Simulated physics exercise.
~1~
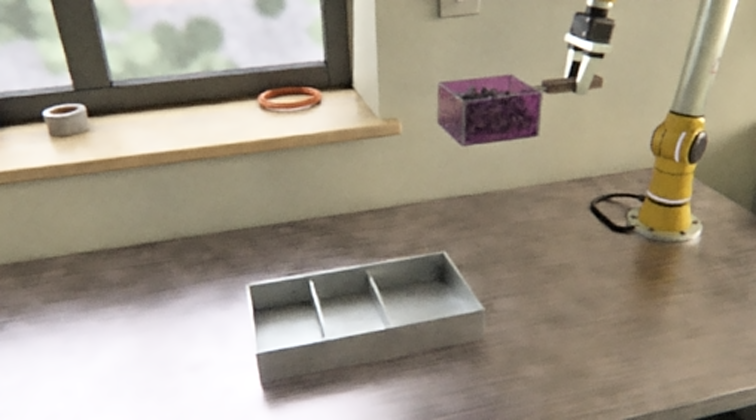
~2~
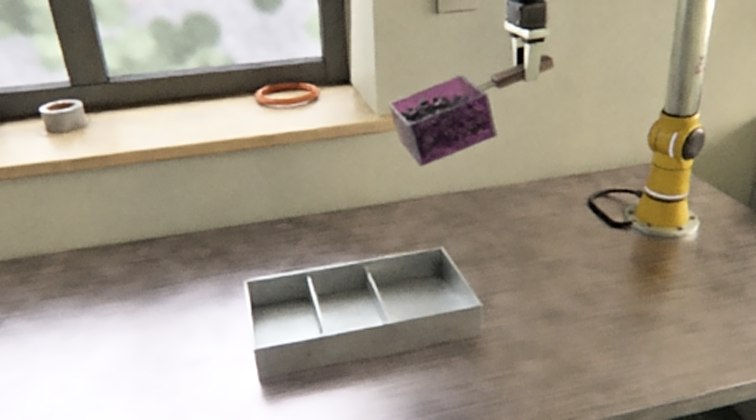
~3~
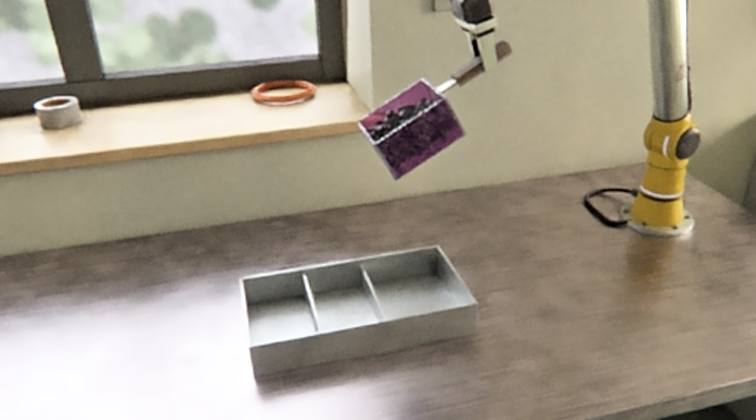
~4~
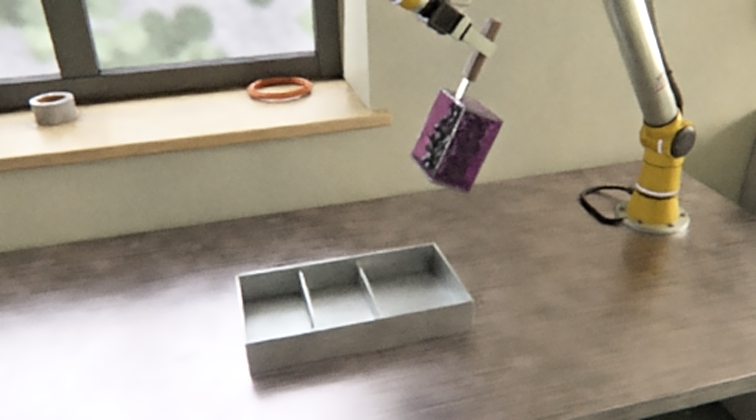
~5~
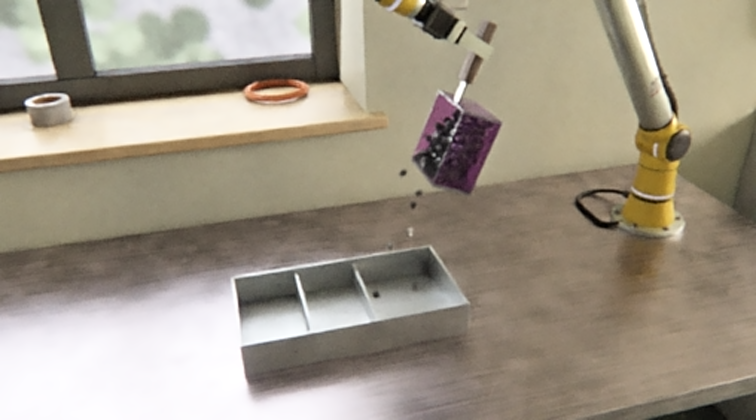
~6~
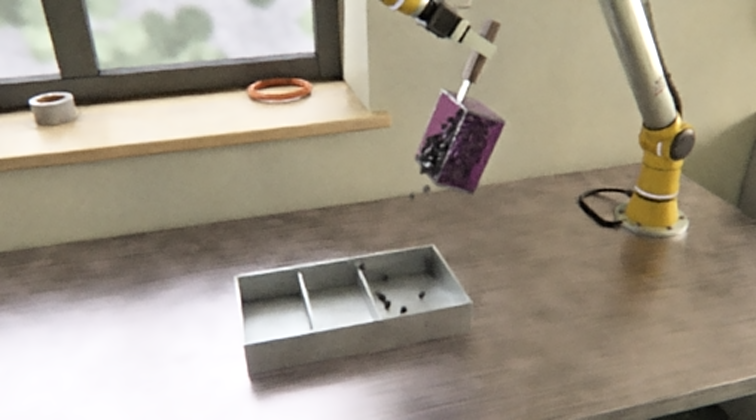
To begin with, a robot arm holds a see-through purple box of small dark pebbles above a wooden table, where a grey crate with three compartments stands near a window. The arm swings the box to the left and tips it, so the pebbles slope toward its lower side. It then shifts back a little to the right and tilts the box steeply over the right end of the crate. A few pebbles start to drop from the lip. At the close, several lie scattered in the right compartment, a few more are falling, and most remain in the tilted box.
